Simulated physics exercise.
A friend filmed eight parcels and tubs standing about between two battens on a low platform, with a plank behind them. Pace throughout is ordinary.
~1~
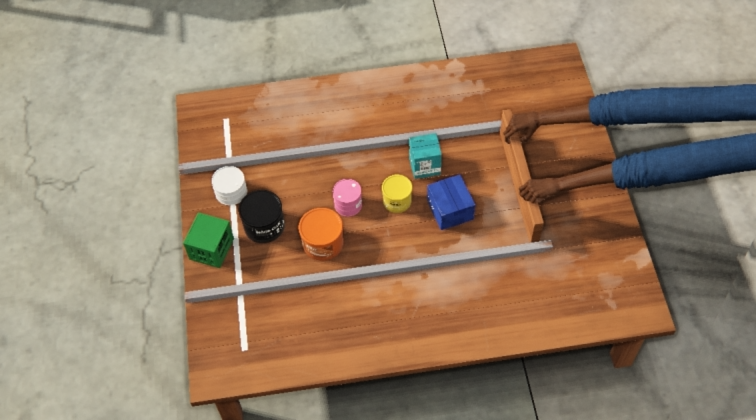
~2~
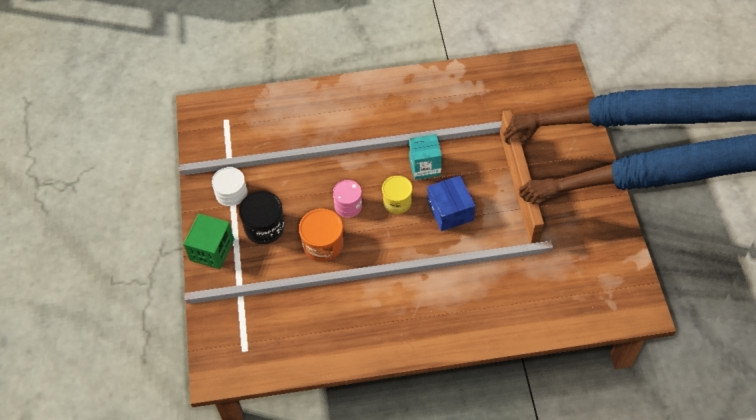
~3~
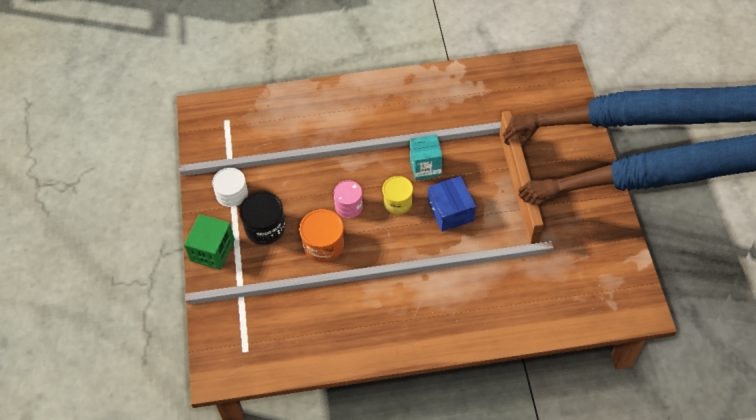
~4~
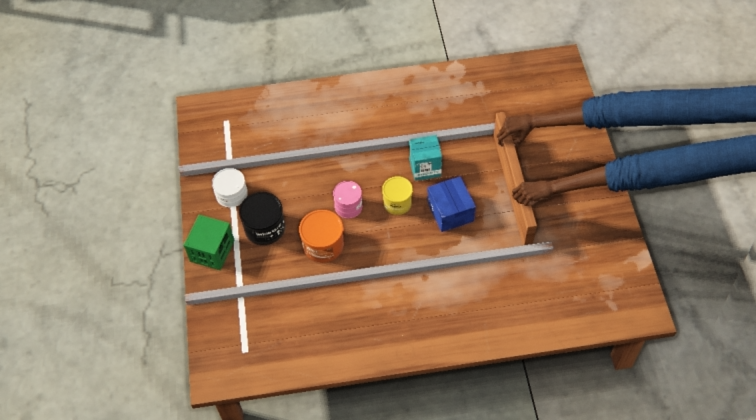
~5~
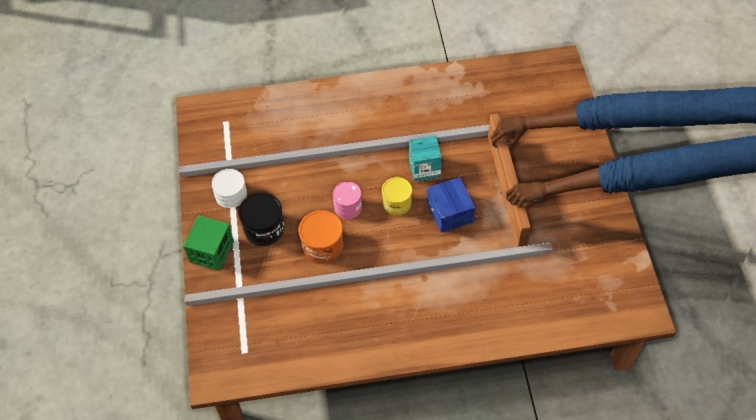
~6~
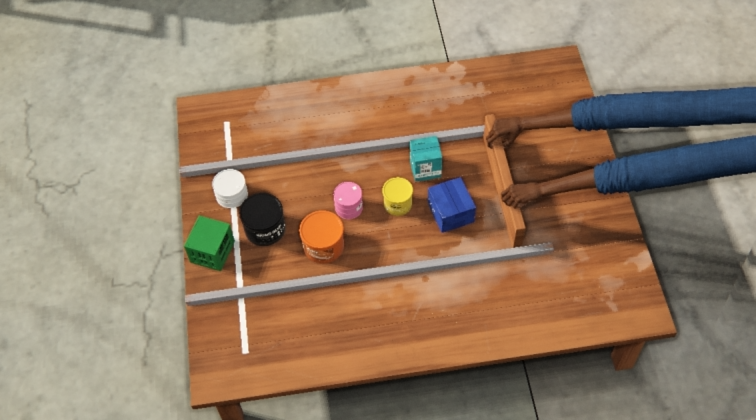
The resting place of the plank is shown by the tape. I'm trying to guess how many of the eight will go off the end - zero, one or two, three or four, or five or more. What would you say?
The edge claims three or four.
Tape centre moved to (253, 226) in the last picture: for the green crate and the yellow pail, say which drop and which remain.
Outcome - green crate: It does not stay; yellow pail: It stays where it is.
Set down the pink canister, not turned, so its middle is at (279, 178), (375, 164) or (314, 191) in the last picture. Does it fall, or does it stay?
The pink canister is kept; is kept; survives.
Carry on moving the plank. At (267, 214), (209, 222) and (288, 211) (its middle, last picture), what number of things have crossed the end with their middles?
0, 4 and 0.
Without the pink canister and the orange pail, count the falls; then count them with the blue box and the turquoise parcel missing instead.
Result, first then second: 2, 1.
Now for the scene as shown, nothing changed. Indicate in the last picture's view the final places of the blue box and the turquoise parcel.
One is at about (216, 234), the other at about (216, 179).
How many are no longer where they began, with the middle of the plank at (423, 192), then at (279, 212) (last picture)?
That gives 4 for the first and 8 for the second.
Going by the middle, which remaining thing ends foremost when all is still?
The pink canister finishes nearest.
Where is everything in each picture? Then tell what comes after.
Green crate (209, 241); white canister (230, 186); black pail (262, 217); plank (521, 176); tape (235, 226), in the first frame.
White canister (230, 187); plank (521, 176), in the second frame.
Black pail (263, 219); blue box (451, 204), in the third frame.
Green crate (210, 243); yellow pail (398, 196), in the fourth frame.
White canister (230, 189); pink canister (348, 200), in the fifth frame.
Green crate (210, 243); white canister (230, 189); black pail (263, 220); plank (503, 181); tape (235, 229), in the sixth frame.
A little later, none off yet; green crate at rest near (210, 243); white canister at rest near (230, 189); black pail at rest near (263, 220).
Next, none off yet; green crate moving near (207, 245); white canister shifted a little near (226, 188); black pail shifted a little near (246, 220).
When it is over, the number that fall off is three or four; down, black pail, white canister and green crate.
